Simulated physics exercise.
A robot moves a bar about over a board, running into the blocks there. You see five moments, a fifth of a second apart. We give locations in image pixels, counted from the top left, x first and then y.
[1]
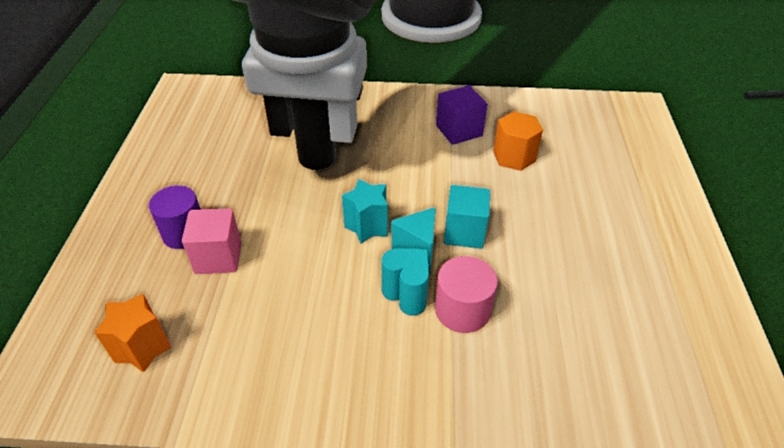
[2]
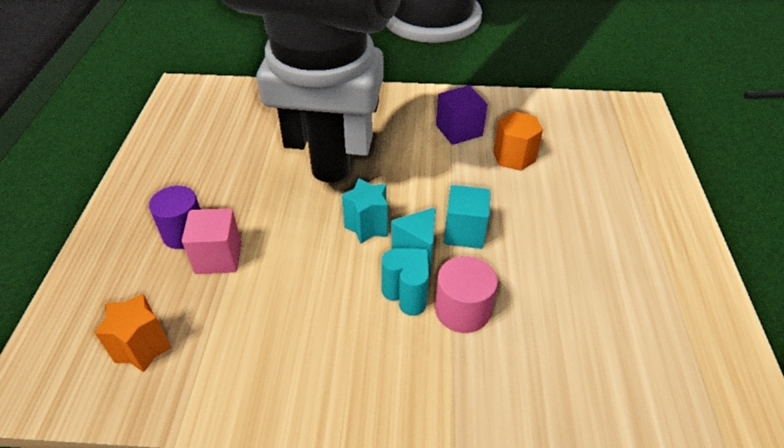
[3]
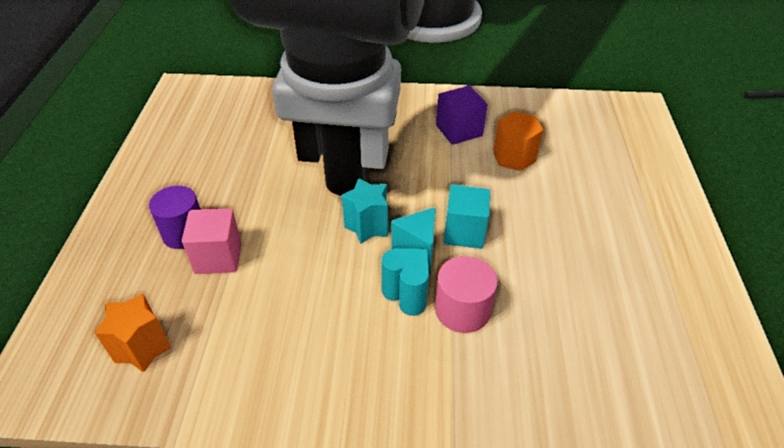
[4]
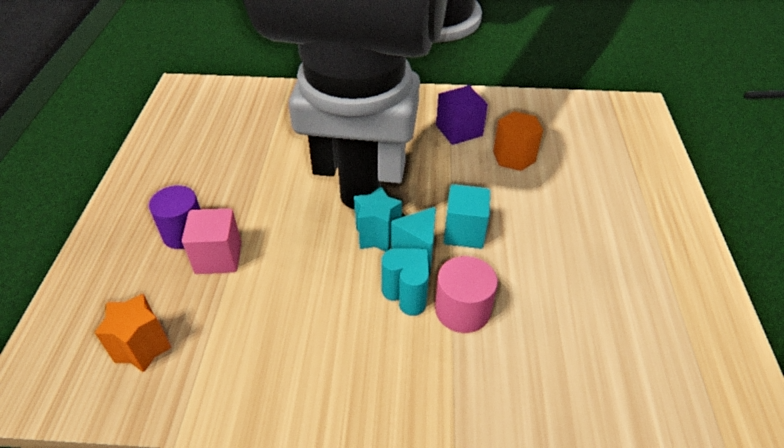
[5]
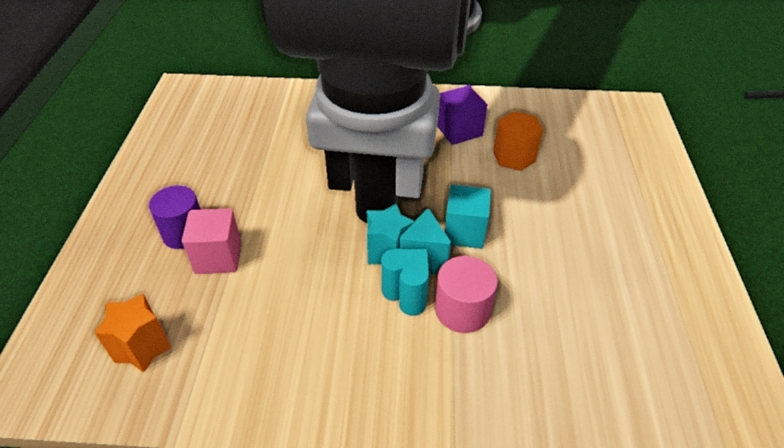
On a pale wooden board with scattered coloured blocks, a robot arm lowers a dark bar near the far edge and moves it gradually nearer and to the right. The bar reaches the turquoise star block and pushes it a short way against the turquoise triangular block, which shifts slightly.
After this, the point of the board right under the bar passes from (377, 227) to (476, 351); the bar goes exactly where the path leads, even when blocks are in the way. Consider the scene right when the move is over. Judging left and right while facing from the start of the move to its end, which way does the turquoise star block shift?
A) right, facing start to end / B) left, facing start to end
My pick is A.
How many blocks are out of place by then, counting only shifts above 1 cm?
It shifts three blocks or more.
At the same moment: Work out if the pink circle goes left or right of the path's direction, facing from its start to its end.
That's a shift to the left.
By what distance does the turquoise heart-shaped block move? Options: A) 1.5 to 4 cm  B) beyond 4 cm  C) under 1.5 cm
Choice B: Beyond 4 cm.
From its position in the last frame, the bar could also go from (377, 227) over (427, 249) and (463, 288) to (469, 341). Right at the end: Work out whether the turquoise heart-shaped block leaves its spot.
Shifted out of place.
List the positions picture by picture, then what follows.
In the first frame, bar's lower end at (317, 158); turquoise star block at (367, 194); turquoise heart-shaped block at (408, 263); turquoise triangular block at (419, 223); pink circle at (468, 278).
In the second frame, bar at (331, 170); blocks still.
In the third frame, bar at (345, 183); blocks still.
In the fourth frame, bar at (361, 196); turquoise star block at (377, 204).
In the fifth frame, bar at (376, 211); turquoise star block at (388, 221); turquoise heart-shaped block at (408, 263); turquoise triangular block at (426, 229); pink circle at (468, 278).
What follows on the original path. One third of the way, bar at (407, 247); turquoise star block at (421, 262); turquoise heart-shaped block at (422, 299), turned 30° clockwise; turquoise triangular block at (462, 248), turned 45° anticlockwise; pink circle at (480, 285).
Two thirds of the way, bar at (441, 289); turquoise star block at (448, 310), turned 20° clockwise; turquoise heart-shaped block at (431, 348), turned 55° clockwise; turquoise triangular block at (472, 251), turned 65° anticlockwise; pink circle at (505, 304).
At the end, bar at (479, 336); turquoise star block at (466, 358), turned 45° clockwise; turquoise heart-shaped block at (430, 388), turned 75° clockwise; turquoise triangular block at (472, 251), turned 65° anticlockwise; pink circle at (540, 323).
